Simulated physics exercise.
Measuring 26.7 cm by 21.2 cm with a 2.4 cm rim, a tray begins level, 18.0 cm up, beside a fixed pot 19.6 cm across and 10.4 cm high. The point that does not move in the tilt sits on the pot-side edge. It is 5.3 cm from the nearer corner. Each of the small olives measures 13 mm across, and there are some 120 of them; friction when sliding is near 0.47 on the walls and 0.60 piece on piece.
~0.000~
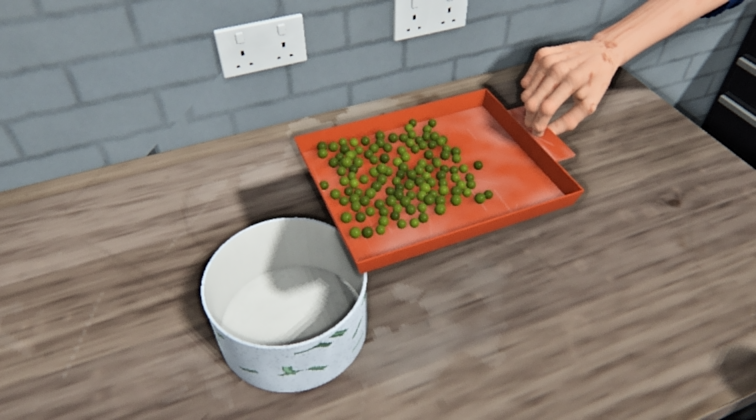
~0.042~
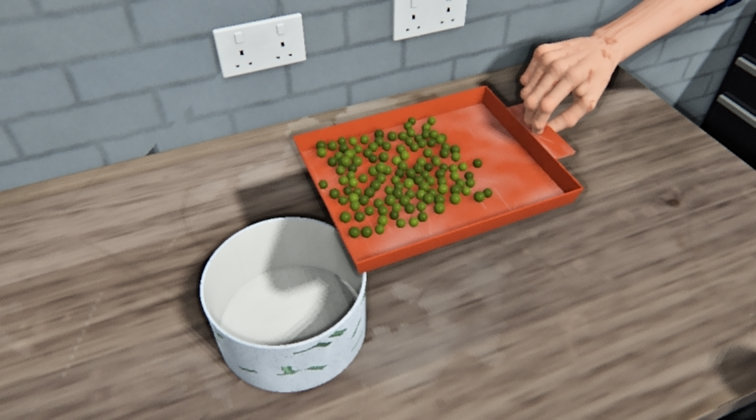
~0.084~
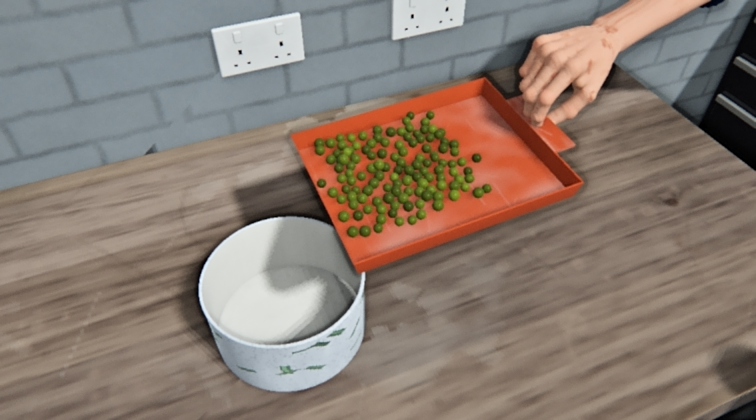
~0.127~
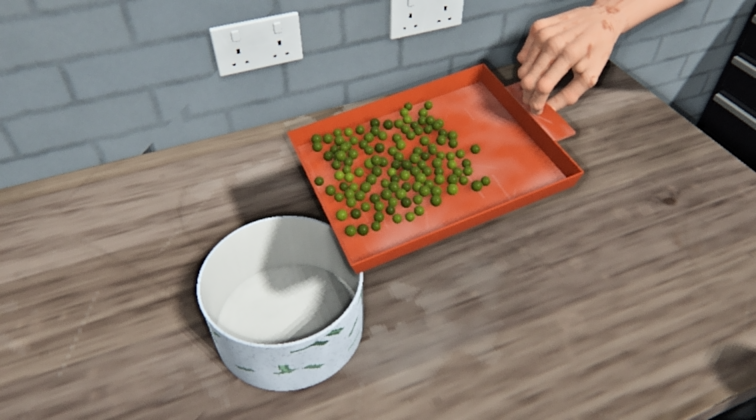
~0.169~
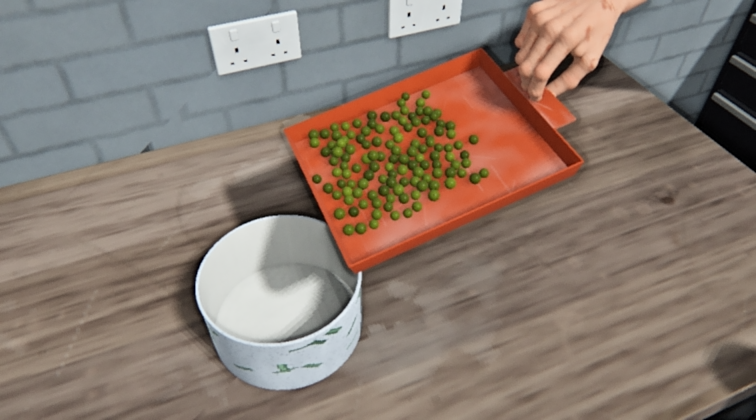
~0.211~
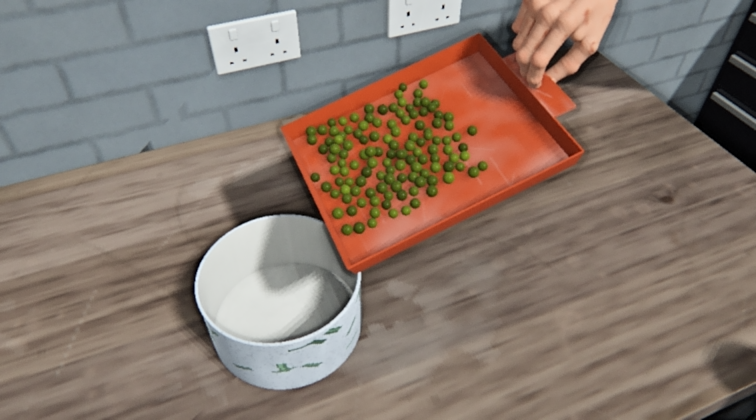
A hand tilted an orange-red tray of small green olives on a wooden counter, raising its right side bit by bit beside a white pot, while the olives stayed bunched toward the left.
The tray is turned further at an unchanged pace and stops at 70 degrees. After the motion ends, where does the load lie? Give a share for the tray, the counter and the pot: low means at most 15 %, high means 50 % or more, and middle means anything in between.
Shares: Left on the tray high, counter low, pot low.
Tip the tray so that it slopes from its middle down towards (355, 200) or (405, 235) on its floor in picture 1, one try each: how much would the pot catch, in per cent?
Near 5 and 0 percent, in that order.
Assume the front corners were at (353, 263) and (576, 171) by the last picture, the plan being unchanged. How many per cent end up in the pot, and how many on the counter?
Pot 0, counter 5.
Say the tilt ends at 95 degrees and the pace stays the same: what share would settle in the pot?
Around 75 in a hundred.
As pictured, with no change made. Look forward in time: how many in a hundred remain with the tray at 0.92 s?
Around 95 percent.
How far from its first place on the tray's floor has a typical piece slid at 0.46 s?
Roughly 4 cm.
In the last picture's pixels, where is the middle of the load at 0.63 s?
Around (339, 182).
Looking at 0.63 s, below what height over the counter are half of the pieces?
About 24 centimetres.
After 0.46 s, tilt 43 degrees; the tray holds 100 %, the pot 0 %.
Then, at 0.63 s, tilt 62 degrees; the tray holds 100 %, the pot 0 %.
After 0.92 s, tilt 70 degrees; the tray holds 95 %, the pot 0 %.
At rest (1.8 s), tray 95 %, counter 5 %, pot 5 %.
